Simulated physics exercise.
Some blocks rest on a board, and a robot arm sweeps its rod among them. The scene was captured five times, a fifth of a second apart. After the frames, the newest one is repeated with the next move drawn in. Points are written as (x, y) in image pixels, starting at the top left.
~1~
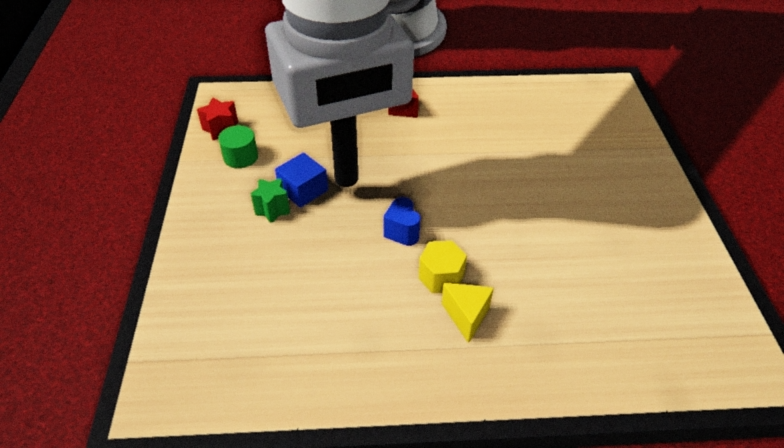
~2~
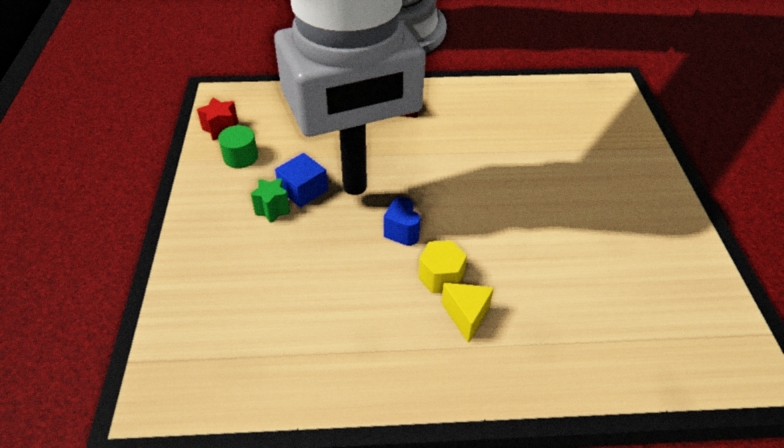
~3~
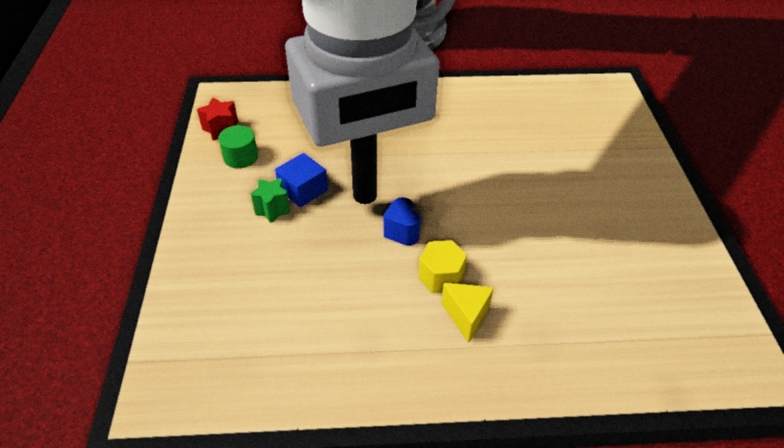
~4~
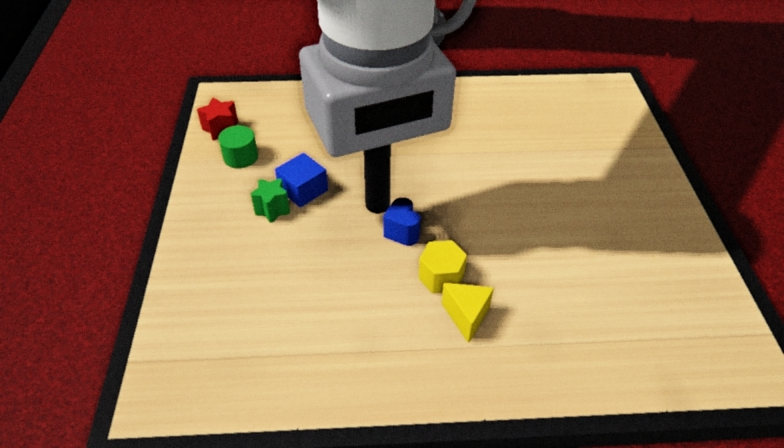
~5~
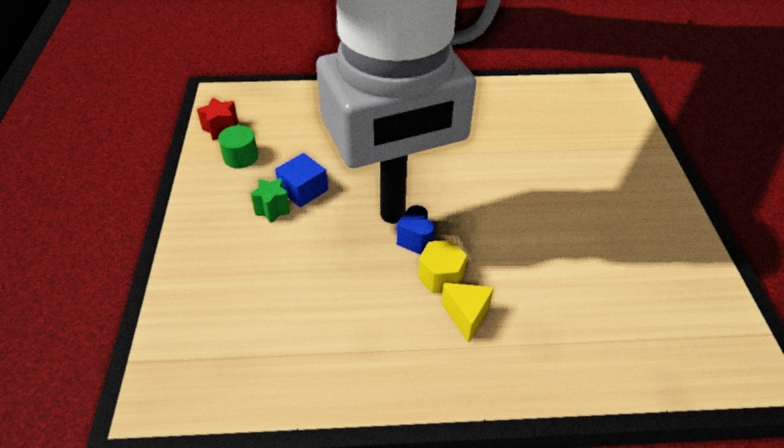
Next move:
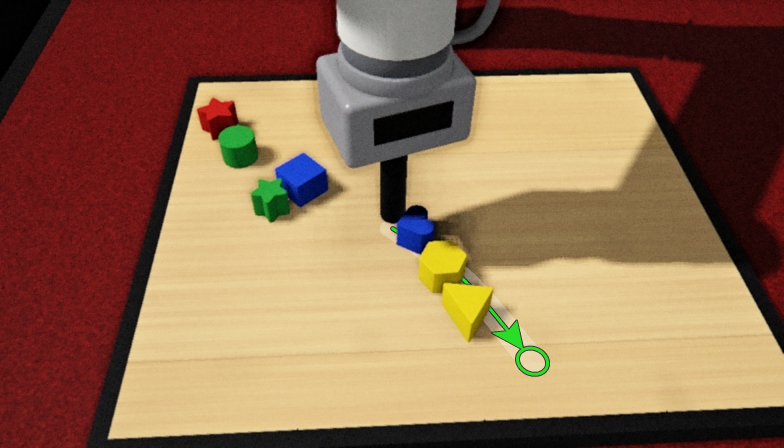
Robot arm sweeping its black rod down and right across a wooden board, nudging a small blue block slightly toward yellow blocks.
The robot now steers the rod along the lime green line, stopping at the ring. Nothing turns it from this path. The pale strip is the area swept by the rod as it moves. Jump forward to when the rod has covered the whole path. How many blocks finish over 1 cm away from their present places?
I predict three or more.
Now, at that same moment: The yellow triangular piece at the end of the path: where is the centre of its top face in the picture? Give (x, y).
At the end it should sit near (457, 357).
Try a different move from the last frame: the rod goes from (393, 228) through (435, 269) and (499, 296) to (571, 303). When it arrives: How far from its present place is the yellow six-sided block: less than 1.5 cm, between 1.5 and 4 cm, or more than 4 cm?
Moves over 4 cm.
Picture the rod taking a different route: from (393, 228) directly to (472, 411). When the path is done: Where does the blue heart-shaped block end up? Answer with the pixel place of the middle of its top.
It should be at about (436, 229).
The line goes from (393, 228) through (466, 282) to (533, 361).
What follows on the original path. One third of the way, rod (444, 250); blue heart-shaped block (475, 241), turned 25° anticlockwise; yellow six-sided block (454, 270), turned 30° clockwise; yellow triangular piece (471, 302).
Two thirds of the way, rod (491, 295); blue heart-shaped block (490, 246), turned 60° anticlockwise; yellow six-sided block (479, 313), turned 90° clockwise; yellow triangular piece (466, 344), turned 20° clockwise.
At the end, rod (536, 350); blue heart-shaped block (490, 246), turned 60° anticlockwise; yellow six-sided block (487, 335), turned 120° clockwise; yellow triangular piece (457, 357), turned 45° clockwise.
